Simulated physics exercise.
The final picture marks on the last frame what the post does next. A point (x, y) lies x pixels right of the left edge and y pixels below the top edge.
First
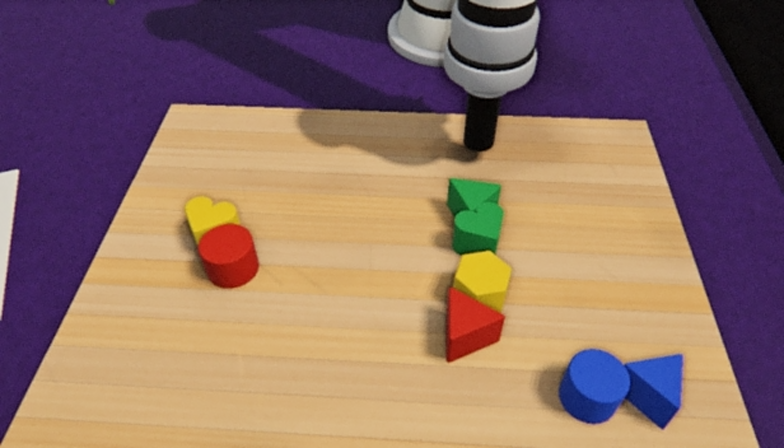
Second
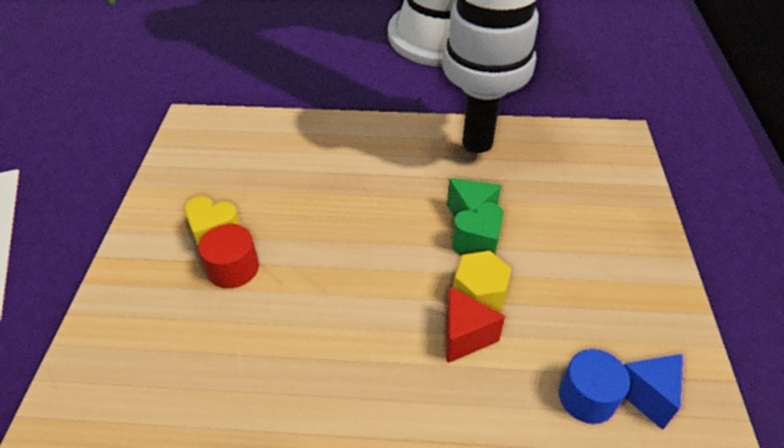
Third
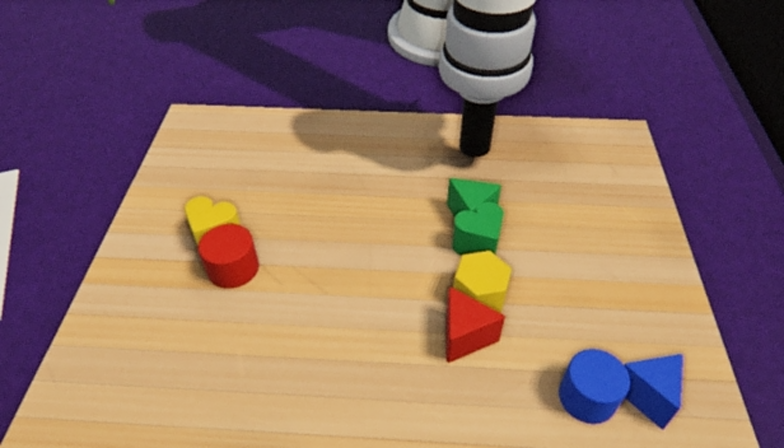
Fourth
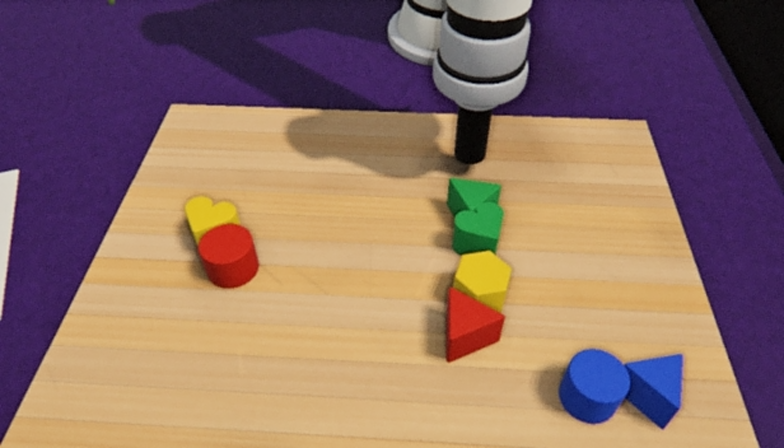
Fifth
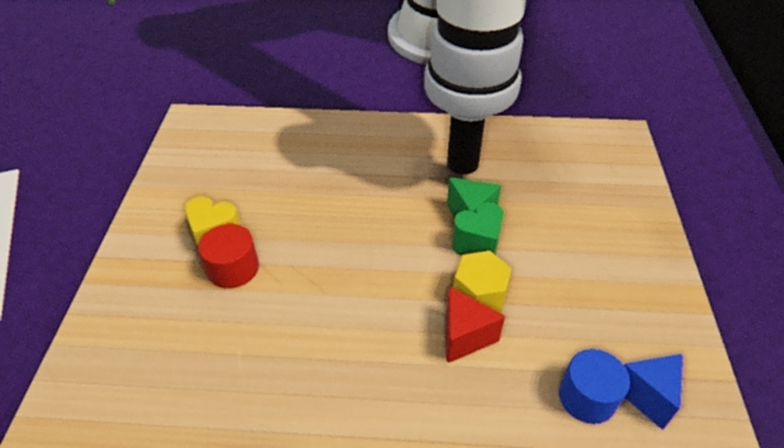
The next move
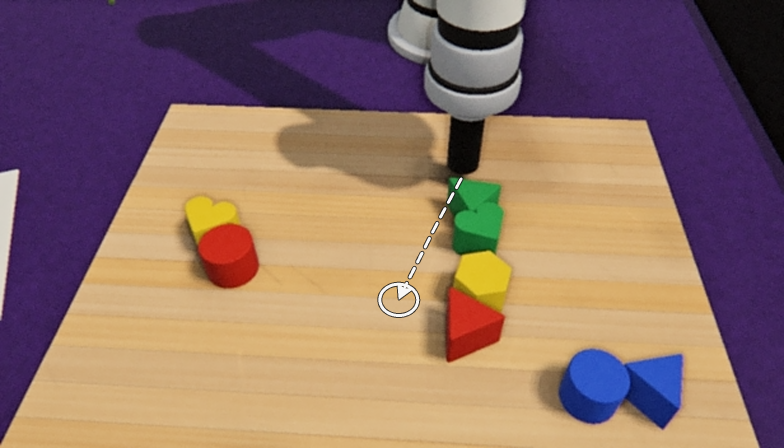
In the video, a white robotic arm with a black tip moves slightly down and left over a wooden board toward a green triangle above a green heart, while the red, yellow, green and blue blocks stay still.
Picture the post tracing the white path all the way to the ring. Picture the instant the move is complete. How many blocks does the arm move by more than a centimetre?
Going by the path, two blocks will move.
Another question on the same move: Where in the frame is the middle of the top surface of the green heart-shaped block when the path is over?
Around (498, 232).
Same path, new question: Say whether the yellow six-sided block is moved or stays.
By then it is still where it was.
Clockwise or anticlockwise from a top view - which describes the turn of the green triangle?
Direction: Anticlockwise.
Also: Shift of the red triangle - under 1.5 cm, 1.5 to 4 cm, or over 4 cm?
Answer: Less than 1.5 cm.
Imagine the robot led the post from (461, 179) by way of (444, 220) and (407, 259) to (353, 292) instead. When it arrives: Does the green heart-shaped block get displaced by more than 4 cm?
Final answer: No.
The drawn path runs from (461, 179) to (399, 300).
What follows on the original path. One third of the way, post at (443, 200); green triangle at (471, 203), turned 55° anticlockwise; green heart-shaped block at (495, 230), turned 15° clockwise.
Two thirds of the way, post at (422, 240); green triangle at (470, 209), turned 80° anticlockwise; green heart-shaped block at (498, 232), turned 15° clockwise.
At the end, post at (399, 286); red triangle not moved; green triangle at (470, 209), turned 80° anticlockwise; green heart-shaped block at (498, 232), turned 15° clockwise; yellow six-sided block not moved.
